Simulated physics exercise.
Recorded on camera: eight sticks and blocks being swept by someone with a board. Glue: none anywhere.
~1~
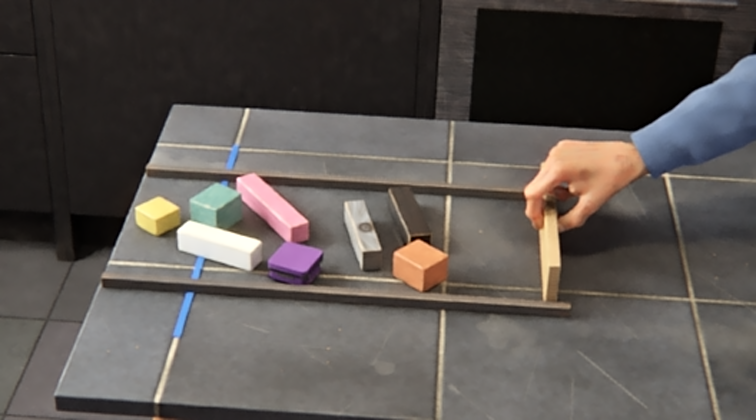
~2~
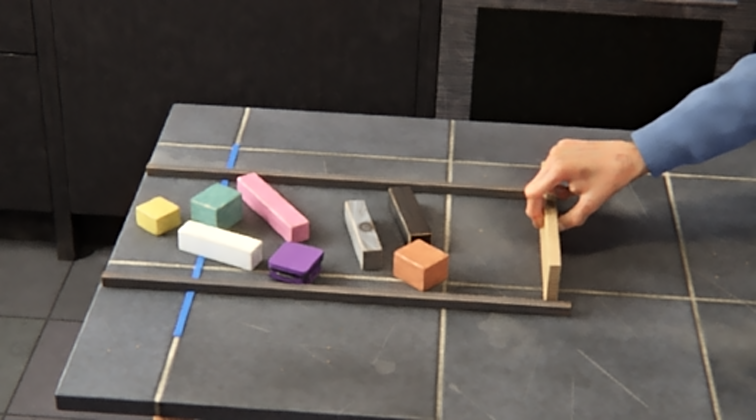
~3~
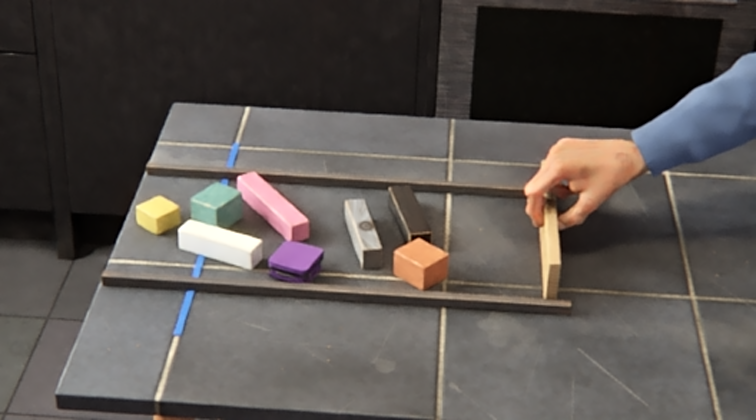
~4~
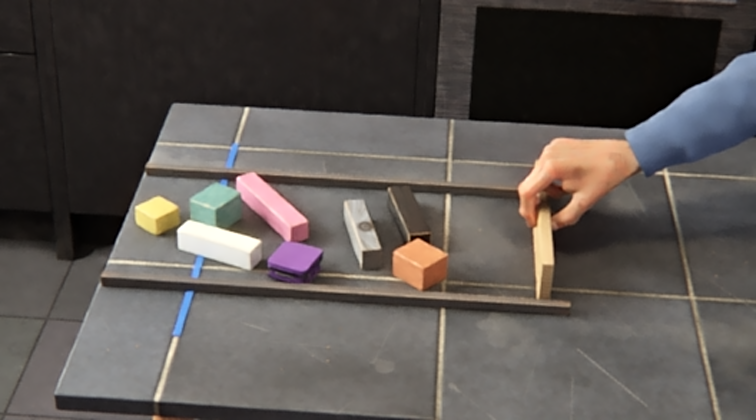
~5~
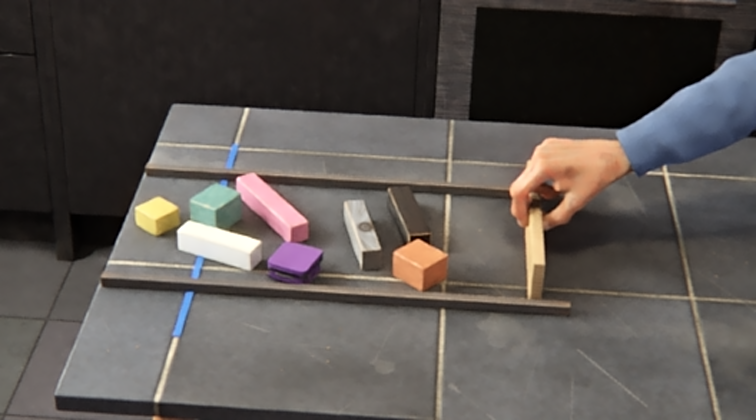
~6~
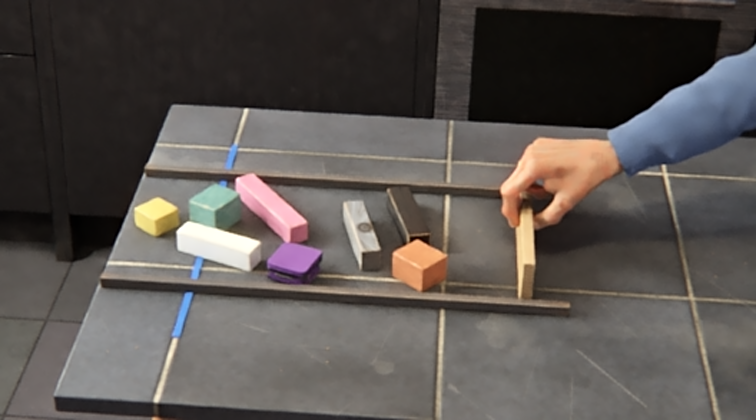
A hand held a wooden board upright at the right end of two dark rails, then slid it slowly a short way left toward the colorful blocks and sticks, which stayed still.
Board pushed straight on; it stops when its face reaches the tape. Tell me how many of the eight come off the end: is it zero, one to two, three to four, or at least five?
Just one or two.
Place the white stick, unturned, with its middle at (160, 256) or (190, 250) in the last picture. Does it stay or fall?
First place: It goes off the edge; second place: It goes off the edge.
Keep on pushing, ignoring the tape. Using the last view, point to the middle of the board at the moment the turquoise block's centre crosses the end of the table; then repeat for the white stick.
I reckon its middle sits around (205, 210) and then around (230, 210).
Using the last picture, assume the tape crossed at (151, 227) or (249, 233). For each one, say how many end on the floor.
In the first try the count is 6, and in the second it is 0.
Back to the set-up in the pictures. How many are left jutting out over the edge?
Expected count: 1.
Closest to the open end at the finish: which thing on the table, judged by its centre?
It's the turquoise block.
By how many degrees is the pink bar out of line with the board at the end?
It works out to near 0°.
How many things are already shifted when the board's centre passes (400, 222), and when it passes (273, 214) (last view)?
Well, it's 3 at the first one and 8 at the second.
Soon after, none off yet; yellow block at rest near (157, 217); turquoise block at rest near (216, 210); white stick at rest near (219, 246).
After that, none off yet; yellow block at rest near (157, 217); turquoise block at rest near (216, 210); white stick moving near (209, 245).
And then, none off yet; yellow block displaced about its own width near (144, 209); turquoise block displaced about its own width near (177, 210); white stick displaced about its own width near (140, 235).
In the end, the number that fall off is one or two; gone, white stick and yellow block.
